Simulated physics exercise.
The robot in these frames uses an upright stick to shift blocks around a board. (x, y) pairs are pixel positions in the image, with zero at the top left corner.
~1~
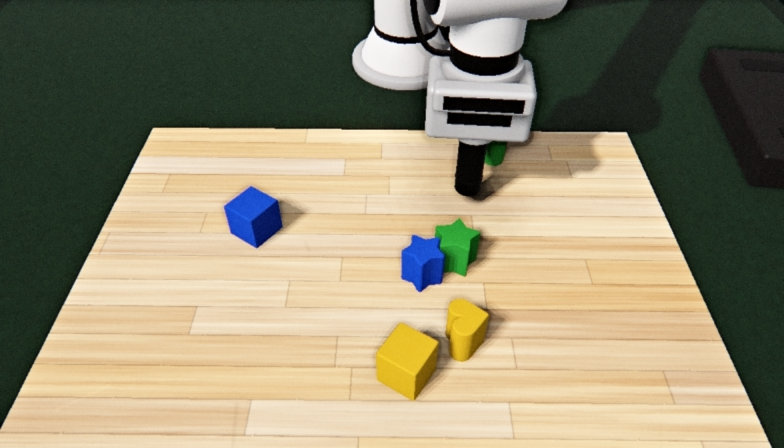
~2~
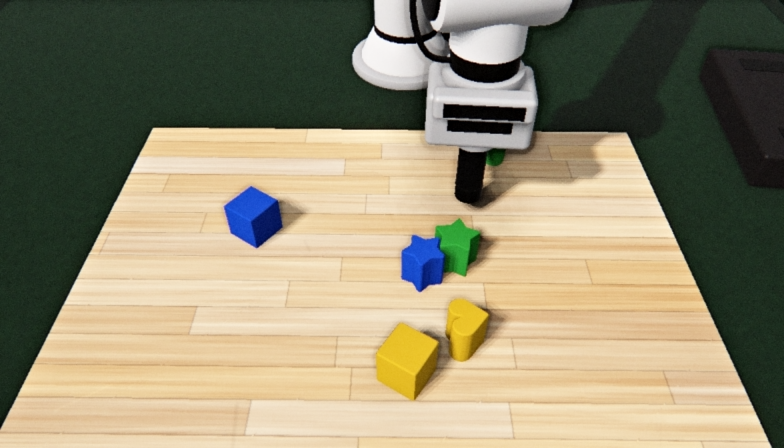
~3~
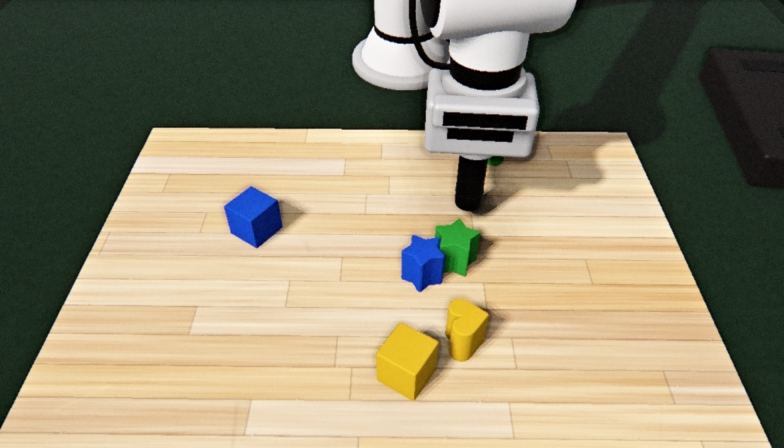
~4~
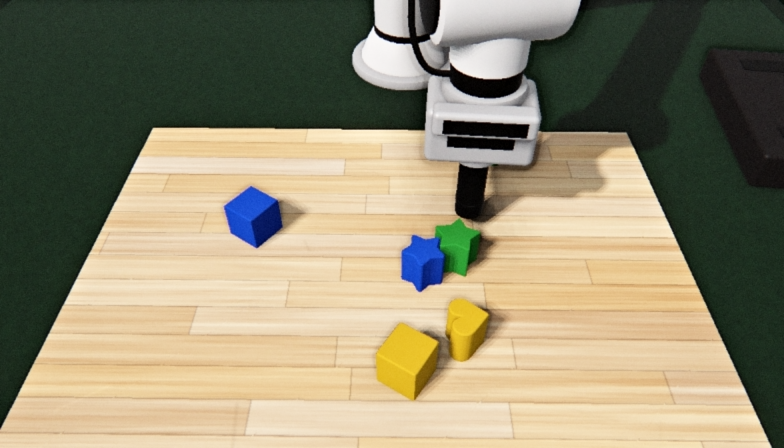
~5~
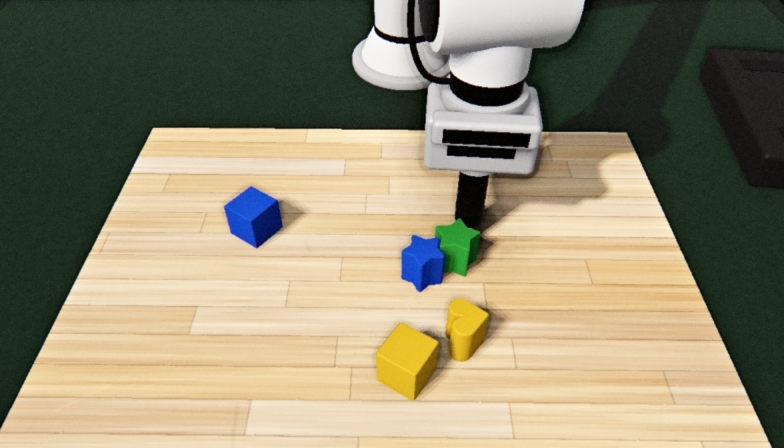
The robot's black stick starts near the back of the wooden board and slides slowly forward, toward the viewer, closing the gap to a green star-shaped block. By the end it is right behind that block, while the blue and yellow blocks around it stay still.
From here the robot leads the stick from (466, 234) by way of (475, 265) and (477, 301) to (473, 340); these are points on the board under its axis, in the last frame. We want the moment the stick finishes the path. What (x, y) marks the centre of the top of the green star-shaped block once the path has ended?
Somewhere near (449, 271).
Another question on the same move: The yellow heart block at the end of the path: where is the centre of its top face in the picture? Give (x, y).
The middle of its top is at (461, 337).
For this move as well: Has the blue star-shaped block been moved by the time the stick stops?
Going by the path, yes.
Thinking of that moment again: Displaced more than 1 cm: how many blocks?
The push moves three or more blocks more than 1 cm.
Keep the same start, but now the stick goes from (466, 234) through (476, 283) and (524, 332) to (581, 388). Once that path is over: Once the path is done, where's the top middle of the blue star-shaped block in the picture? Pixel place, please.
It is at (412, 261).
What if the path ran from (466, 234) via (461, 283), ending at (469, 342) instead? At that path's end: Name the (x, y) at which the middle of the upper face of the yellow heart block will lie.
The middle of its upper face should be somewhere near (460, 341).
The first path, step by step. One third of the way, stick (477, 252); blue star-shaped block (417, 254), turned 20° clockwise; green star-shaped block (453, 249), turned 15° clockwise.
Two thirds of the way, stick (480, 287); blue star-shaped block (412, 256), turned 40° clockwise; green star-shaped block (449, 269), turned 55° clockwise.
At the end, stick (475, 326); yellow four-sided block unmoved; blue star-shaped block (412, 256), turned 40° clockwise; green star-shaped block (449, 271), turned 70° clockwise; yellow heart block (461, 337).
